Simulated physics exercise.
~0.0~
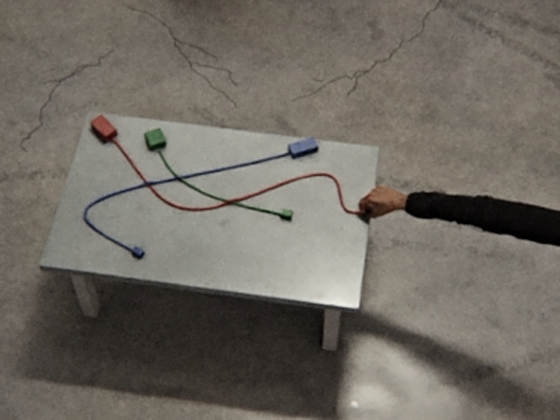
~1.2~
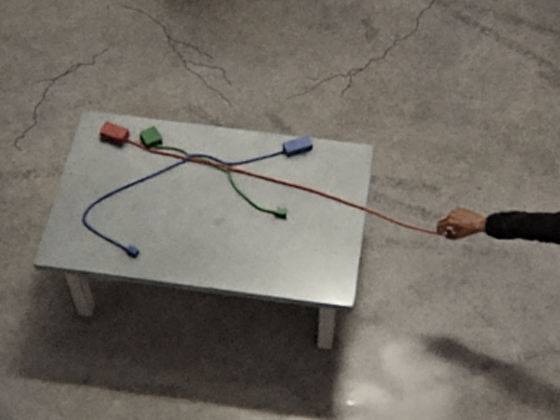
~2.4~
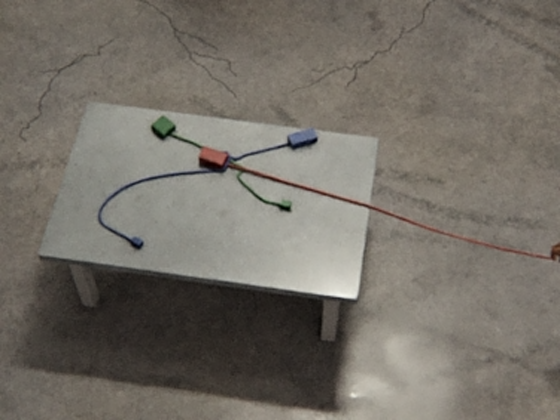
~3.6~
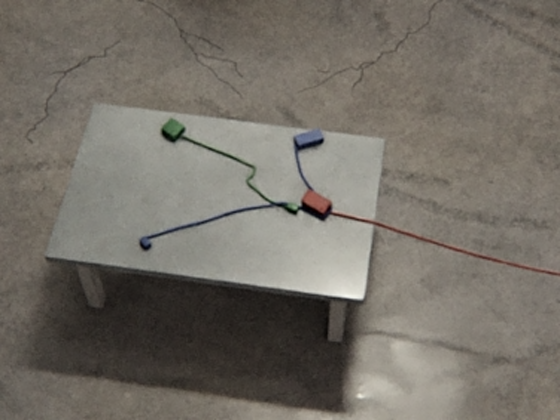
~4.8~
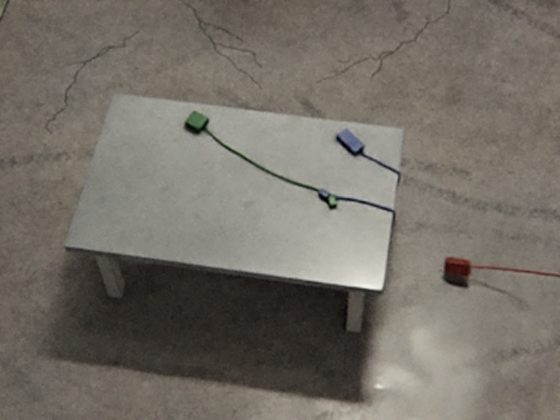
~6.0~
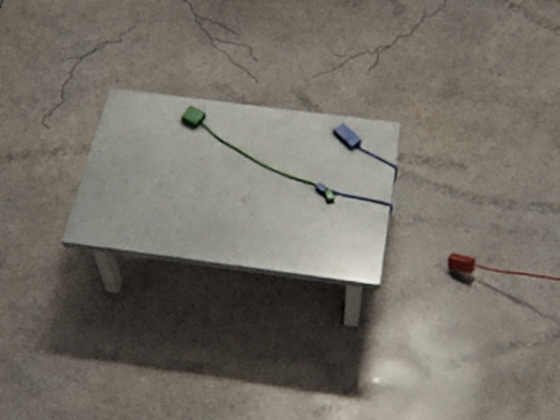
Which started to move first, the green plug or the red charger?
The red charger started to move first, soon after the hand began pulling its lead. The green plug only shifted later, by the time the red charger had left the table.
